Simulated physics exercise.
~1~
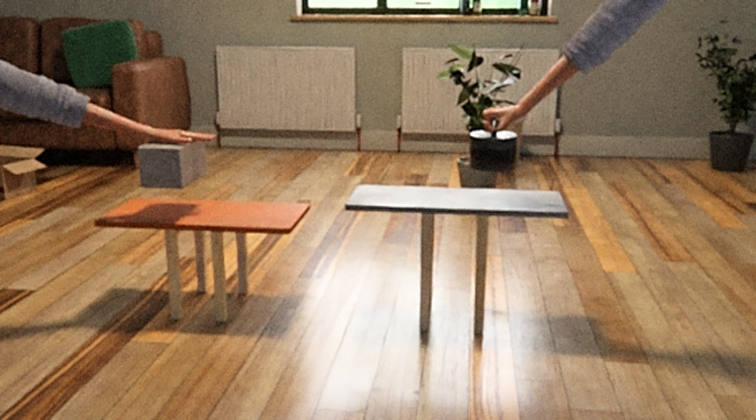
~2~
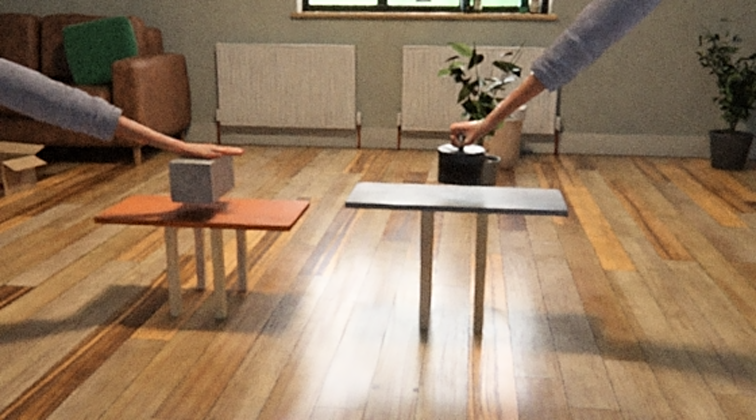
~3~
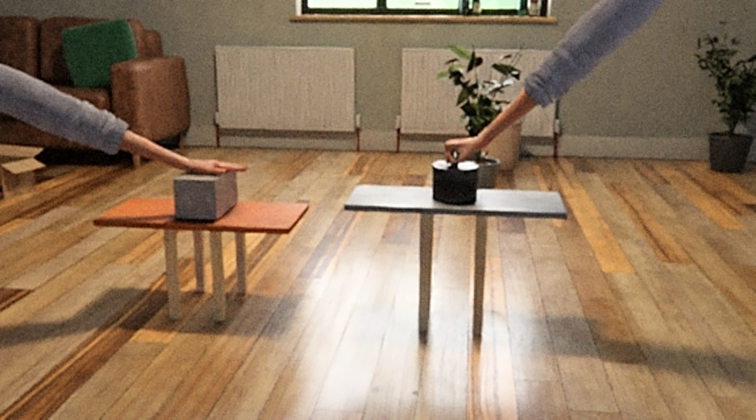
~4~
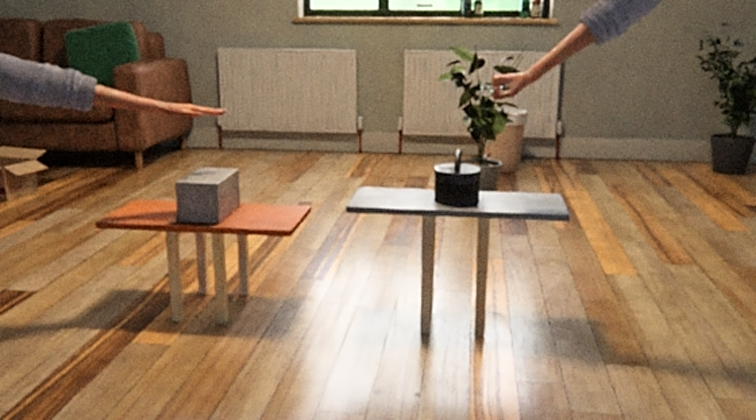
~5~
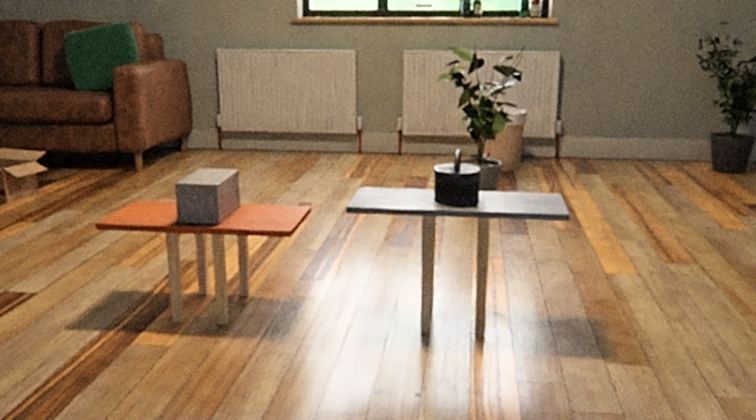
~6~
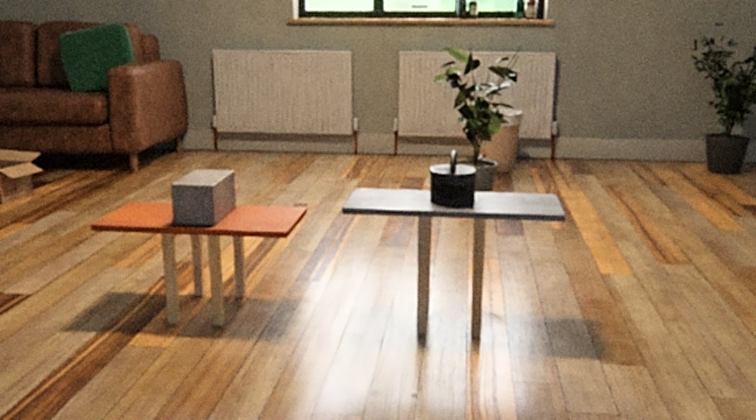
To begin with, two arms reach in from either side of a wooden-floored room, the left with a grey block and the right holding a dark cylinder by its top, near an orange trestle and a grey plant stand. The block moves right and down while the cylinder moves left and down. Both are then lowered until they rest on the tabletops. The hands let go and draw back, and soon the arms are out of sight. As the view sways slightly, the orange trestle and the grey plant stand both hold firm, with the block and cylinder still on top.
